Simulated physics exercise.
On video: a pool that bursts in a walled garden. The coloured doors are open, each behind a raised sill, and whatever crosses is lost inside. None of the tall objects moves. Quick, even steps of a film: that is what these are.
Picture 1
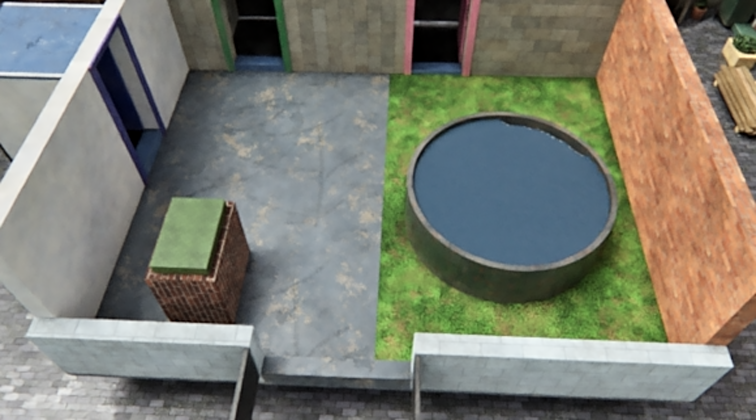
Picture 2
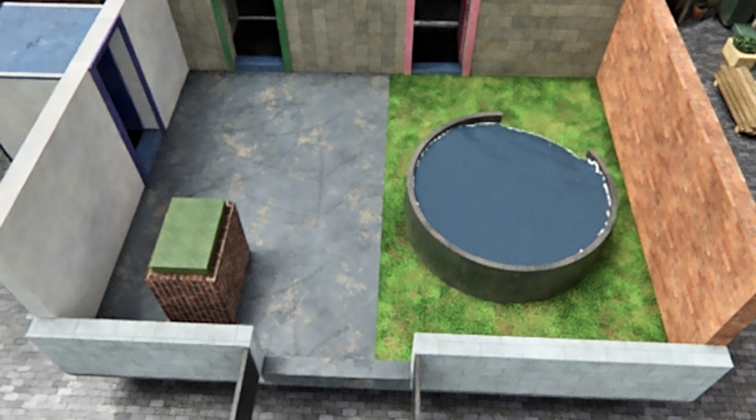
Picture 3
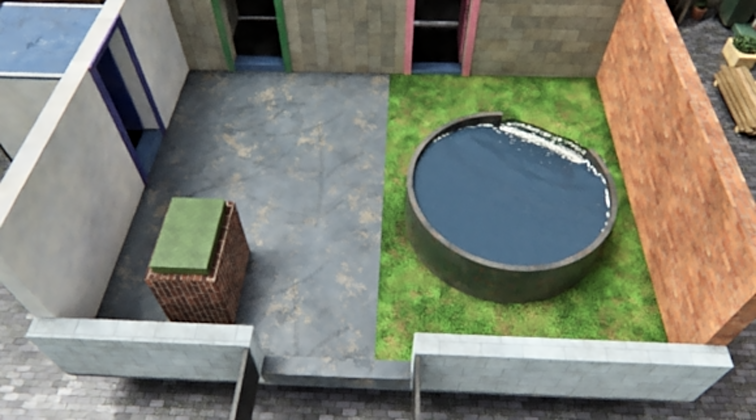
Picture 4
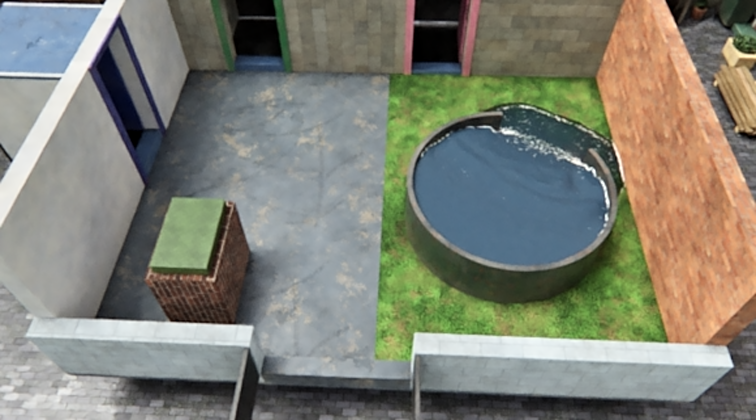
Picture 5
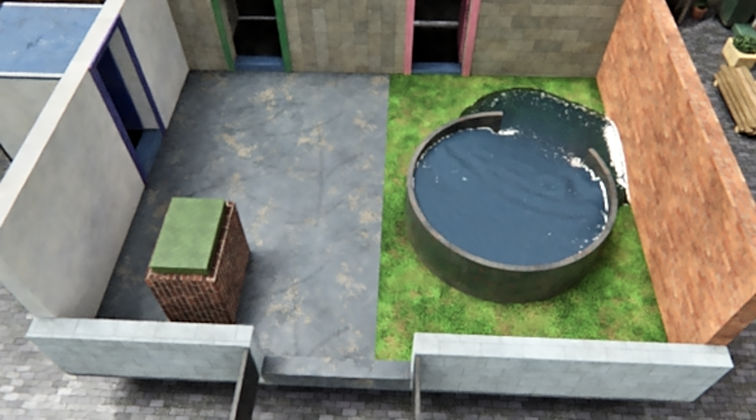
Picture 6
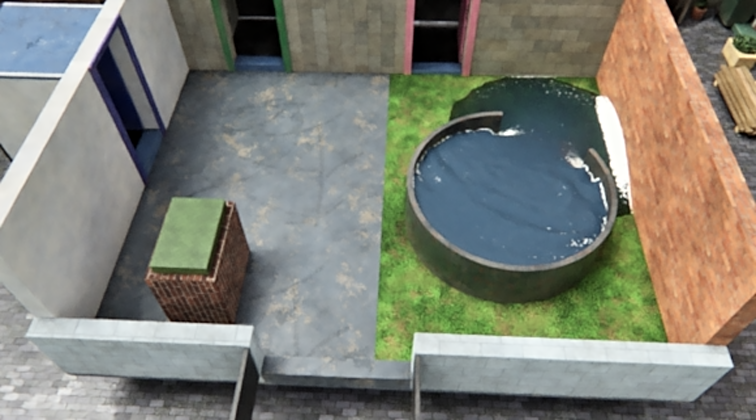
Water in a round, dark-walled tank on the grass of a walled garden lies still, then ripples and froths white as a gap opens on the tank's far side. It pours out through the gap, spreads darkly over the grass behind, and splashes white against the brick wall at right.
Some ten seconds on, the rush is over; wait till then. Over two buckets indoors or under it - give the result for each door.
As I see it, blue door: Up to two buckets; pink door: Above two buckets; green door: Up to two buckets.
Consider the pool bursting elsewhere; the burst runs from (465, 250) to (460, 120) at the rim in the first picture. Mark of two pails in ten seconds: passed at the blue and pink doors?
The blue door ends up above, while the pink door comes in lower.
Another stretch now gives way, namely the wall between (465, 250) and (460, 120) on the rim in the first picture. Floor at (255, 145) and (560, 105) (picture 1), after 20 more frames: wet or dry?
Soaked; untouched.
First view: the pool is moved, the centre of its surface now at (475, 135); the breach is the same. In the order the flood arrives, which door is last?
My pick is the blue one.
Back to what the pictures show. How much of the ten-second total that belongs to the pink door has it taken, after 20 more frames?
Estimated share: About 30 %.
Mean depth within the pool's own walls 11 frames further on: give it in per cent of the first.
I'd say around 56 per cent.
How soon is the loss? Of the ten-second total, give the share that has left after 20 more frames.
Note - share reached: 15 %.
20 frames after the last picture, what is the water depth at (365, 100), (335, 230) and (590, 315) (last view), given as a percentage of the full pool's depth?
Going in order, that's 14, 0 and 6 %.
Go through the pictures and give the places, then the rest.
In the first picture, the round tank at (510, 187) is whole and still.
In the second picture, the front is at a hidden place, out from the gap on the round tank's far side.
In the third picture, water pours out on the round tank's far side and has run to a hidden place.
In the fourth picture, water pours out on the round tank's far side and has run to (511, 106).
In the fifth picture, water pours out on the round tank's far side and has run to (509, 91).
In the sixth picture, water pours out on the round tank's far side and has run to (542, 78).
A moment on, water covers 15 % of the floor; the blue door not reached, the pink door not reached, the green door not reached.
Next, water covers 20 % of the floor; the blue door not reached, the pink door under two buckets in, the green door not reached.
Then, water covers 50 % of the floor; the blue door not reached, the pink door over two buckets in, the green door wet at the sill, nothing in.
Later, water covers 90 % of the floor; the blue door wet at the sill, nothing in, the pink door far over two buckets in, the green door wet at the sill, nothing in.
In the end, water covers 100 % of the floor; the blue door wet at the sill, nothing in, the pink door far over two buckets in, the green door wet at the sill, nothing in.
